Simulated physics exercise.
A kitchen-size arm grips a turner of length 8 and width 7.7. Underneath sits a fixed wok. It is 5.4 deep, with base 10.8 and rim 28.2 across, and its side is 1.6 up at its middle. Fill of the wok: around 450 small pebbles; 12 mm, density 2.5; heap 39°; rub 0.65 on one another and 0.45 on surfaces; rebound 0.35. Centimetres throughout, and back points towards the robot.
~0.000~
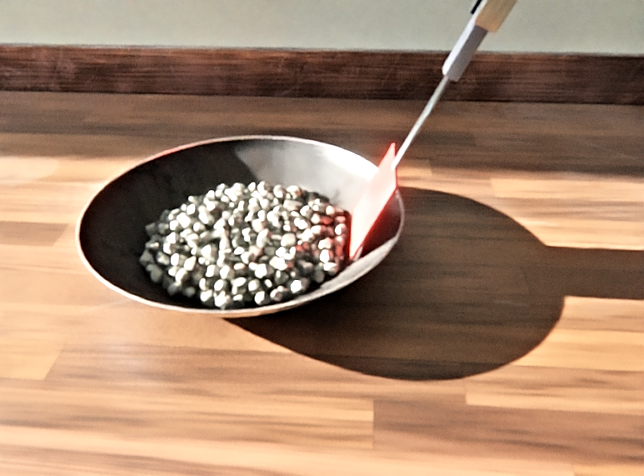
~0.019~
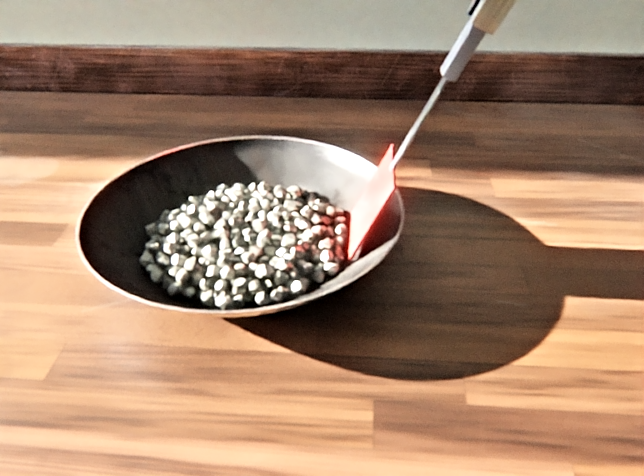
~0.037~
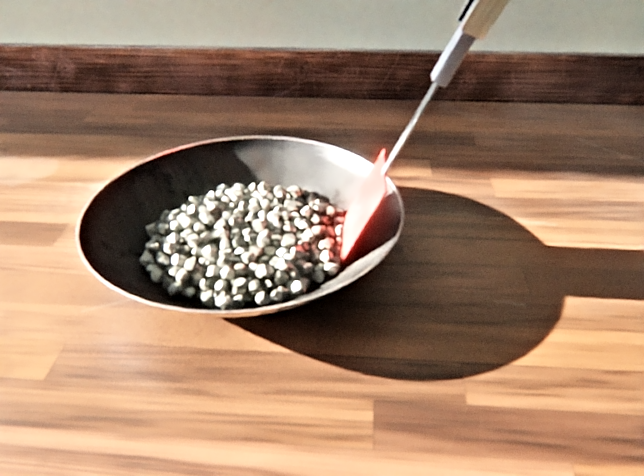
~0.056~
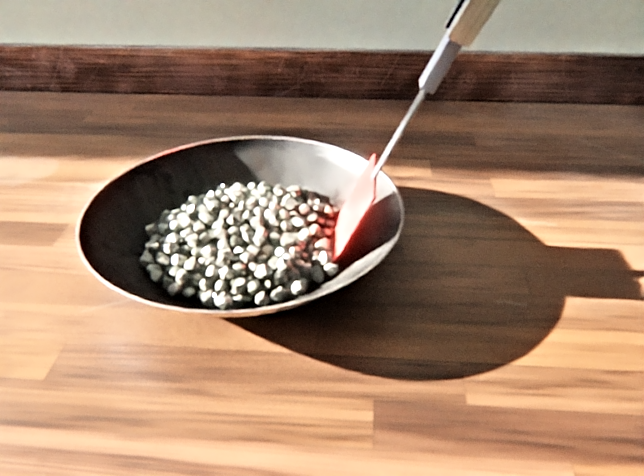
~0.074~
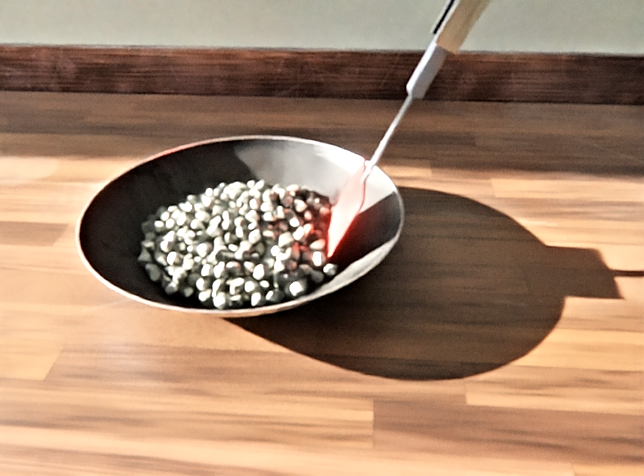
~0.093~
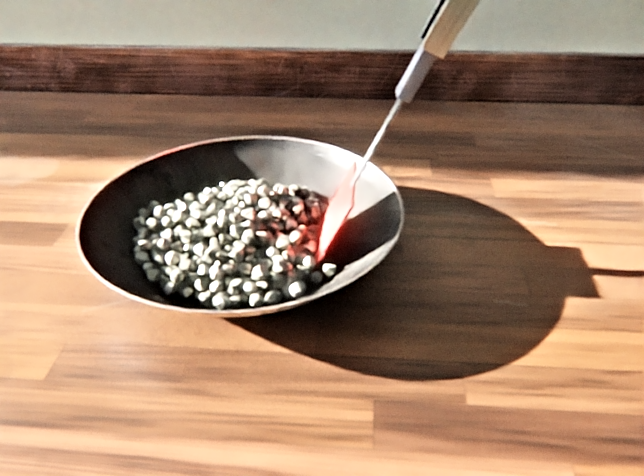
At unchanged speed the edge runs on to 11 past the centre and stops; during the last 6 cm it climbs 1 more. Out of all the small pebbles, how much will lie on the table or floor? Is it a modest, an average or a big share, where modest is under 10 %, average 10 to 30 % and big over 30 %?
Big.
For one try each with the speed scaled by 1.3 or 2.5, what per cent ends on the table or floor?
Around 45 per cent and around 50 per cent.
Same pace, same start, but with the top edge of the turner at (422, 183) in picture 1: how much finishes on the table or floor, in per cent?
Roughly 35 percent ends on the table or floor.
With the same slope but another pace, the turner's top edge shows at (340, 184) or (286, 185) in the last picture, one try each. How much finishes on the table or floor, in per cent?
That comes to some 40 and some 50 percent, in that order.
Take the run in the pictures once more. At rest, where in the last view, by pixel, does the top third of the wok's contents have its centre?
Close to pixel (169, 224).
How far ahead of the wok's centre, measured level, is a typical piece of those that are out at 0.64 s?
About 20 cm.
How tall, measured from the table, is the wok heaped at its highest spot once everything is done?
Some 6.5 cm above the table.
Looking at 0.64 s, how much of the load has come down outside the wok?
Fraction noted: Close to 35 per cent.
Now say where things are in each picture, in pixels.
The first frame shows turner top edge at (396, 164), sloping 65°; upper third of the load around (241, 230), from x 150 to 340, top at y 190; 447 in the wok.
The second frame shows turner top edge at (394, 165), sloping 65°; upper third of the load around (241, 230), from x 150 to 340, top at y 190.
The third frame shows turner top edge at (386, 169), sloping 65°; upper third of the load around (241, 230), from x 150 to 340, top at y 190.
The fourth frame shows turner top edge at (375, 174), sloping 65°; upper third of the load around (244, 230), from x 150 to 335, top at y 190.
The fifth frame shows turner top edge at (364, 178), sloping 65°; upper third of the load around (239, 226), from x 145 to 335, top at y 185.
The sixth frame shows turner top edge at (354, 182), sloping 65°; upper third of the load around (231, 225), from x 140 to 335, top at y 185; 447 in the wok.
By 0.23 s, sloping 65°, highest piece 6 above the table; 447 in the wok.
By 0.37 s, sloping 65°, highest piece 8 above the table; 427 in the wok, 2 on the table or floor, 18 on the blade or in flight.
By 0.64 s, sloping 65°, highest piece 6 above the table; 279 in the wok, 167 on the table or floor, 1 on the blade or in flight.
By 1.69 s, sloping 65°, highest piece 6 above the table; 279 in the wok, 168 on the table or floor.
Final count, 279 in the wok, 168 on the table or floor. That is 38 % on the table or floor.
